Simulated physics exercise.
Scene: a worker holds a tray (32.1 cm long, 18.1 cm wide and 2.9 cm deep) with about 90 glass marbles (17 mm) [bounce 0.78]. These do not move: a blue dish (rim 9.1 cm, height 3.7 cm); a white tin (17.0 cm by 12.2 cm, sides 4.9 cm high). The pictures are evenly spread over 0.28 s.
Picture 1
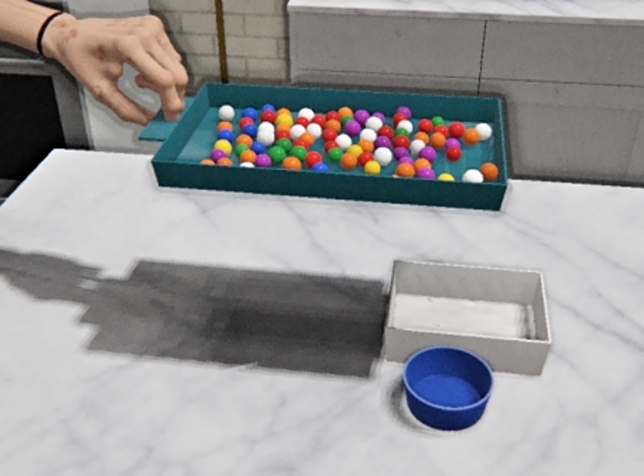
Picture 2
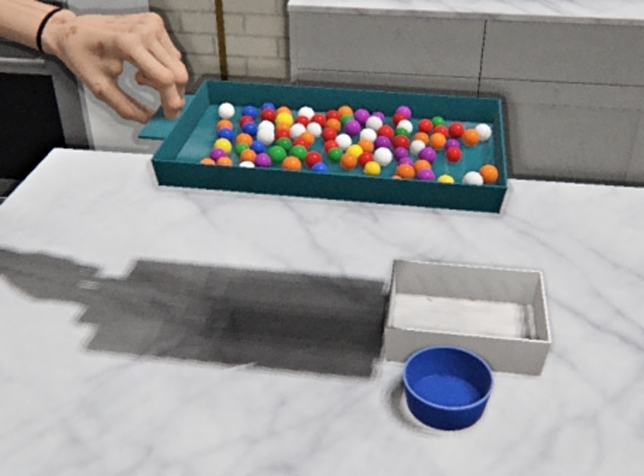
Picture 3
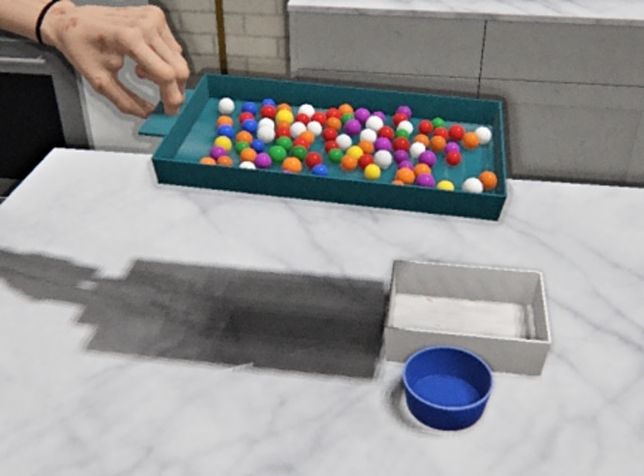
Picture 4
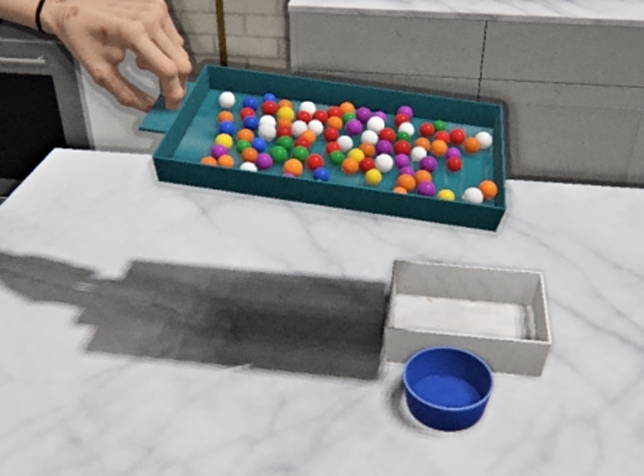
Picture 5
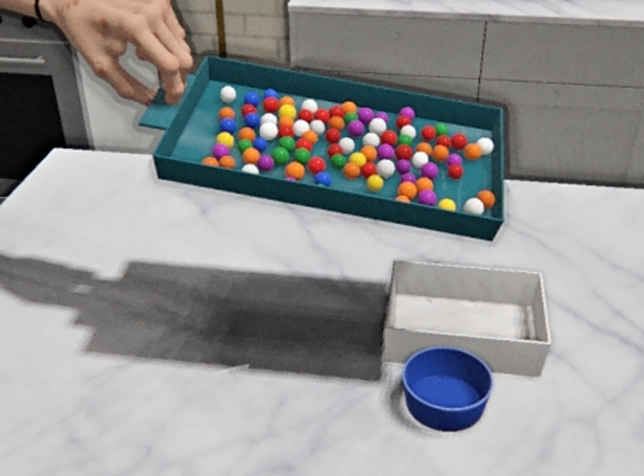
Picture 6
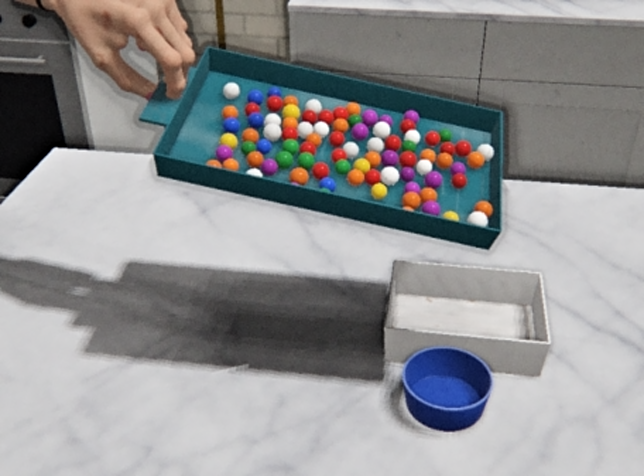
Teal tray of colorful marbles tilting gradually toward the front right in a hand, above a white tin and blue dish.
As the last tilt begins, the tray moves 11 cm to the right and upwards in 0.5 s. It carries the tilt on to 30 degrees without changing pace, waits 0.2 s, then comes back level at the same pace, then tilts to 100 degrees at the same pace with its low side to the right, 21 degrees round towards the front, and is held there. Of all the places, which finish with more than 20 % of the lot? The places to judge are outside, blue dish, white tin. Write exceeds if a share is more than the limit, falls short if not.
Outside - falls short, blue dish - falls short, white tin - exceeds.
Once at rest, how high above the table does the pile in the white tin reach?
I'd say somewhere near 3.5 centimetres up.
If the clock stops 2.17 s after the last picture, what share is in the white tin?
About 0 per cent so far.
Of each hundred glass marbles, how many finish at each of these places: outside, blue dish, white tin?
Per hundred: Outside 10; blue dish 10; white tin 80.
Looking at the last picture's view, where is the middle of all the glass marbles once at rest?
The centre ends up at about (465, 330) in the last view.
Then, 0.83 s after the last picture, tilt 10 degrees; tray 100 %; middle of all pieces on or above the table near (389, 176).
Then, 1.53 s after the last picture, tilt 29 degrees; tray 100 %; middle of all pieces on or above the table near (495, 165).
Then, 2.17 s after the last picture, tilt 73 degrees; tray 100 %; middle of all pieces on or above the table near (470, 201).
Then, 2.78 s after the last picture, tilt 100 degrees; outside 10 %, white tin 80 %, blue dish 10 %; middle of all pieces on or above the table near (479, 337).
In the end, outside 10 %, white tin 80 %, tray 0 %, blue dish 10 %.
